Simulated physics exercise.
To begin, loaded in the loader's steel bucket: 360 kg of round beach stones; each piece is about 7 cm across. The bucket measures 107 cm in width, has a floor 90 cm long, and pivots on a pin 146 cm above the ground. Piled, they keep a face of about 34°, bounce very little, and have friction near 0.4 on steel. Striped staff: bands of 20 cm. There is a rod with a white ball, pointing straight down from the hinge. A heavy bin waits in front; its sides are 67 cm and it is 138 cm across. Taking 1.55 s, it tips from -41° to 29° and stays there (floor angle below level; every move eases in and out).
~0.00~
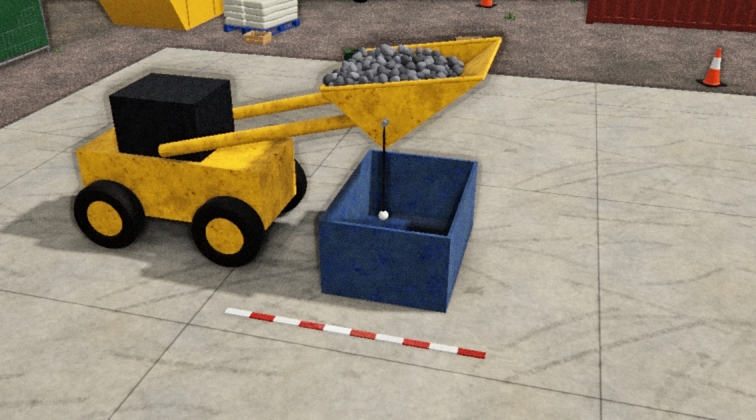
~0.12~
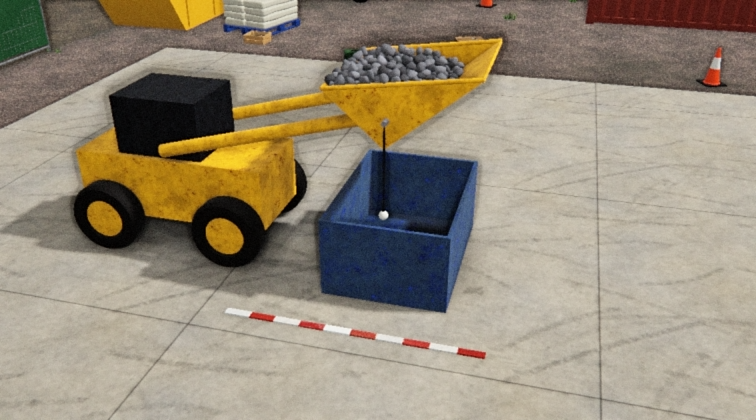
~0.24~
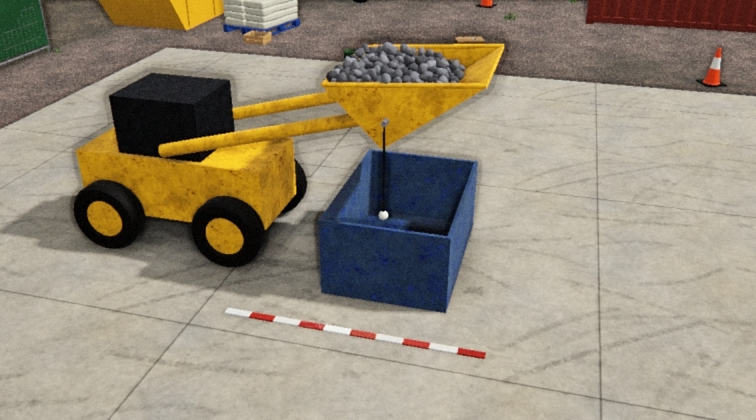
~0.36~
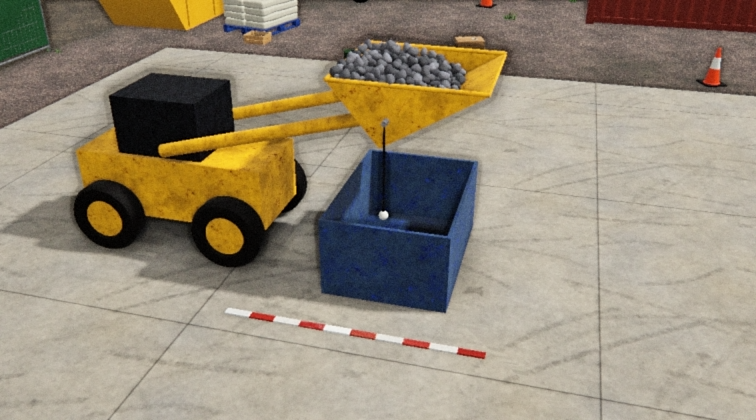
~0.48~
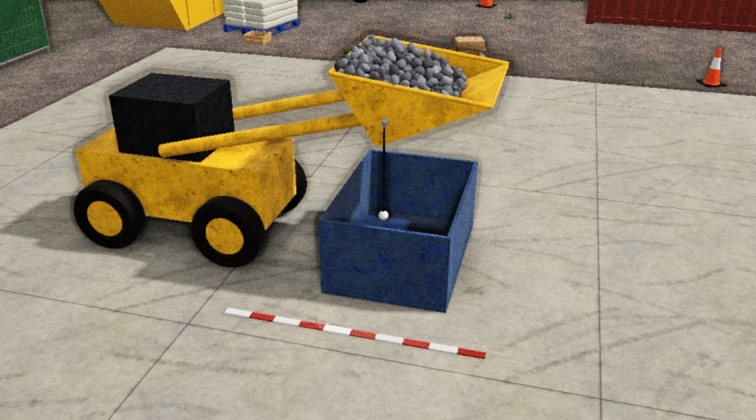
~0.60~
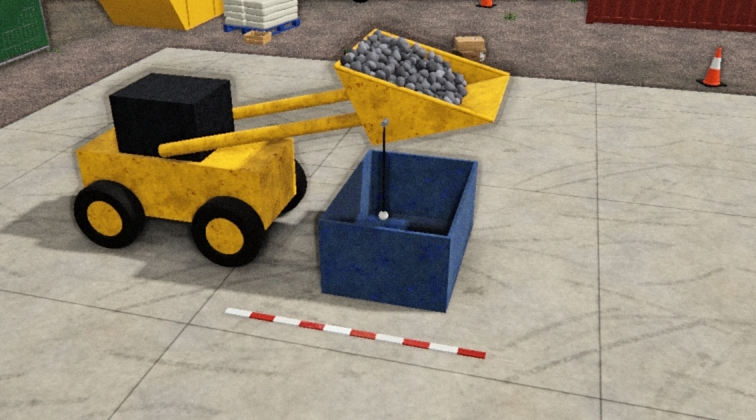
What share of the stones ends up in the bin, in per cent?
About 0 per cent.
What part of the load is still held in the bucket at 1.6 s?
60%, roughly.
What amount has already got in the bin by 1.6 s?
By that point it's something like 0 in a hundred.
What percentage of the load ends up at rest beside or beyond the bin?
Roughly 100 per cent.
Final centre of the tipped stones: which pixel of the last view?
Look at roughly (557, 276).
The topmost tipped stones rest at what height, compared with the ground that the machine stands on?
Close to 20 cm above that ground.
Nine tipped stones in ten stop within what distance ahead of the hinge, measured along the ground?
Close to 180 cm from the hinge.
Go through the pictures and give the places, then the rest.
Lip at (483, 78), floor tilted -41°, highest stones at (402, 56), in the first picture.
The bucket is at -40°, its lip at (484, 80); the top of the load is at (400, 55); the stones move at 0.1 m/s on average, in the second picture.
The bucket is at -36°, its lip at (487, 86); the top of the load is at (400, 54); the stones move at 0.1 m/s on average, in the third picture.
The bucket is at -31°, its lip at (490, 95); the top of the load is at (392, 49); the stones move at 0.2 m/s on average, in the fourth picture.
The bucket is at -25°, its lip at (492, 107); the top of the load is at (379, 46); the stones move at 0.2 m/s on average, in the fifth picture.
The bucket is at -18°, its lip at (493, 121); the top of the load is at (382, 42); the stones move at 0.3 m/s on average, in the sixth picture.
After 1.2 s the floor is at 18°; 100 % in the bucket; the foremost stones are at (475, 152).
After 1.6 s the floor is at 29°; 59 % in the bucket, 41 % beside or beyond the bin; the foremost stones are at (539, 267).
After 2.0 s the floor is at 29°; 22 % in the bucket, 78 % beside or beyond the bin; the foremost stones are at (614, 272).
After 4.5 s the floor is at 29°; 0 % in the bucket, 100 % beside or beyond the bin; the foremost stones are past the picture's edge.
